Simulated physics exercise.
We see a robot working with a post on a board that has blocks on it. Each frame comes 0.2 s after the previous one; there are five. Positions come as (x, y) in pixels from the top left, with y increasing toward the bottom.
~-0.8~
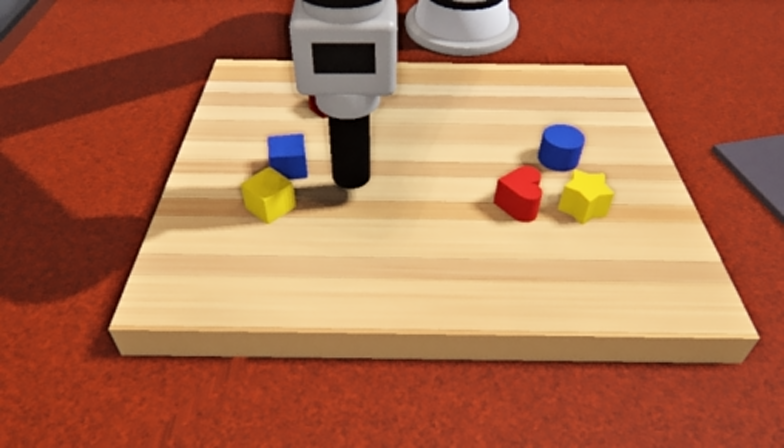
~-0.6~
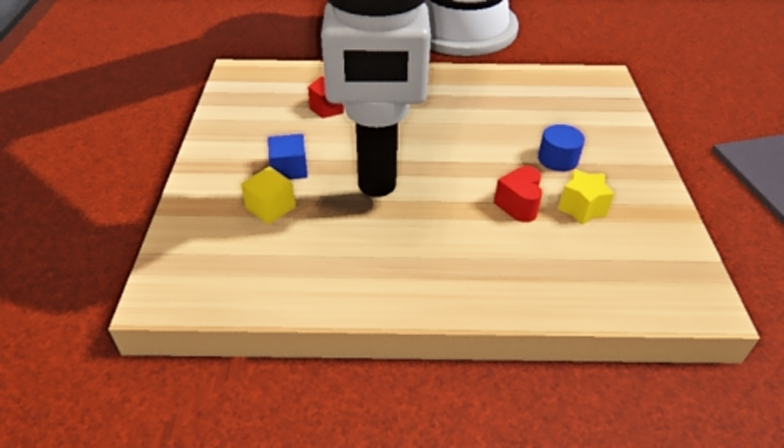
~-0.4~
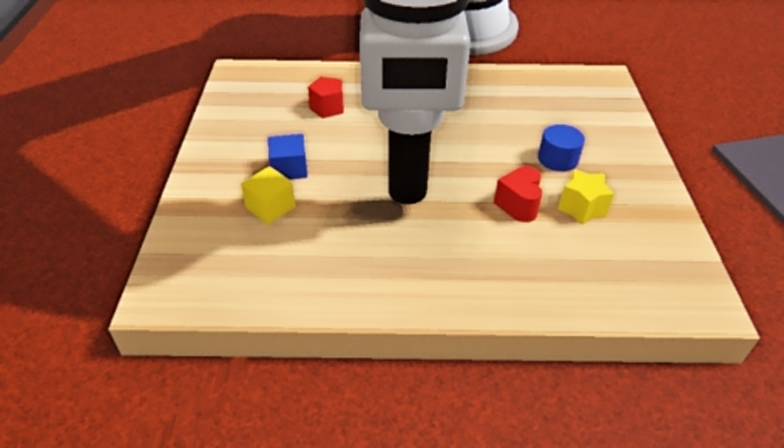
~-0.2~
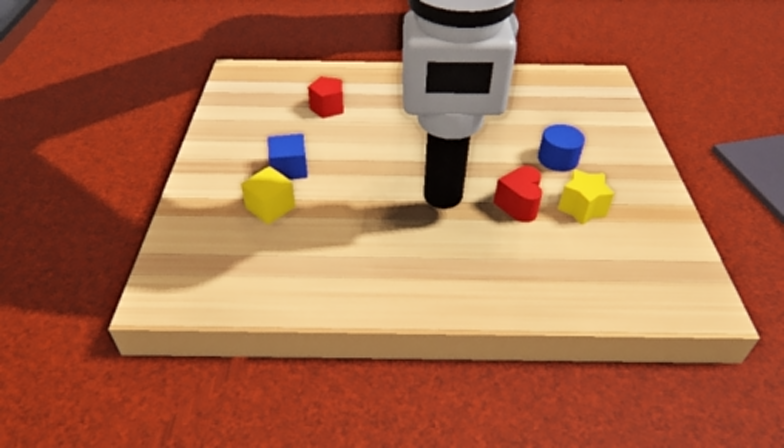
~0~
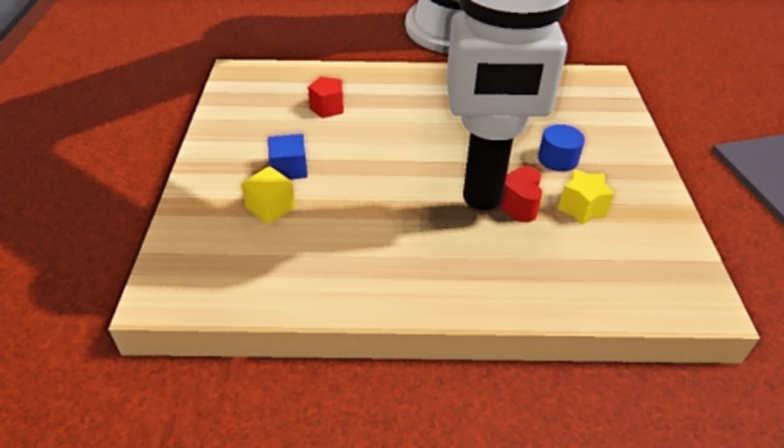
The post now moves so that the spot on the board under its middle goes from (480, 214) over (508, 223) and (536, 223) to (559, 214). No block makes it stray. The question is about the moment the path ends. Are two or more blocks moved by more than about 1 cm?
Yes, that is how it ends up.
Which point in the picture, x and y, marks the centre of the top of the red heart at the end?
By then it is at (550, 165).
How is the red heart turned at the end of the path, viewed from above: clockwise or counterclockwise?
From the top, the block rotates counterclockwise.
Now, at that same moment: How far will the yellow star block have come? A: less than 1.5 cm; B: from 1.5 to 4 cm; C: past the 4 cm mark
My answer is option B.
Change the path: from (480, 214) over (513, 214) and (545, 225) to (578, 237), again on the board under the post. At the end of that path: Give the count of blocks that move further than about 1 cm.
I think two will be displaced.
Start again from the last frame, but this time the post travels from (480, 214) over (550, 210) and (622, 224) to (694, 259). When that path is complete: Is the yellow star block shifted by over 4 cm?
Going by the path, yes.
The first path, step by step. Halfway along, post (526, 210); red heart (541, 178), turned 25° anticlockwise.
At the end, post (563, 198); red heart (550, 165), turned 65° anticlockwise; blue round block unmoved; yellow star block (600, 175), turned 50° clockwise.
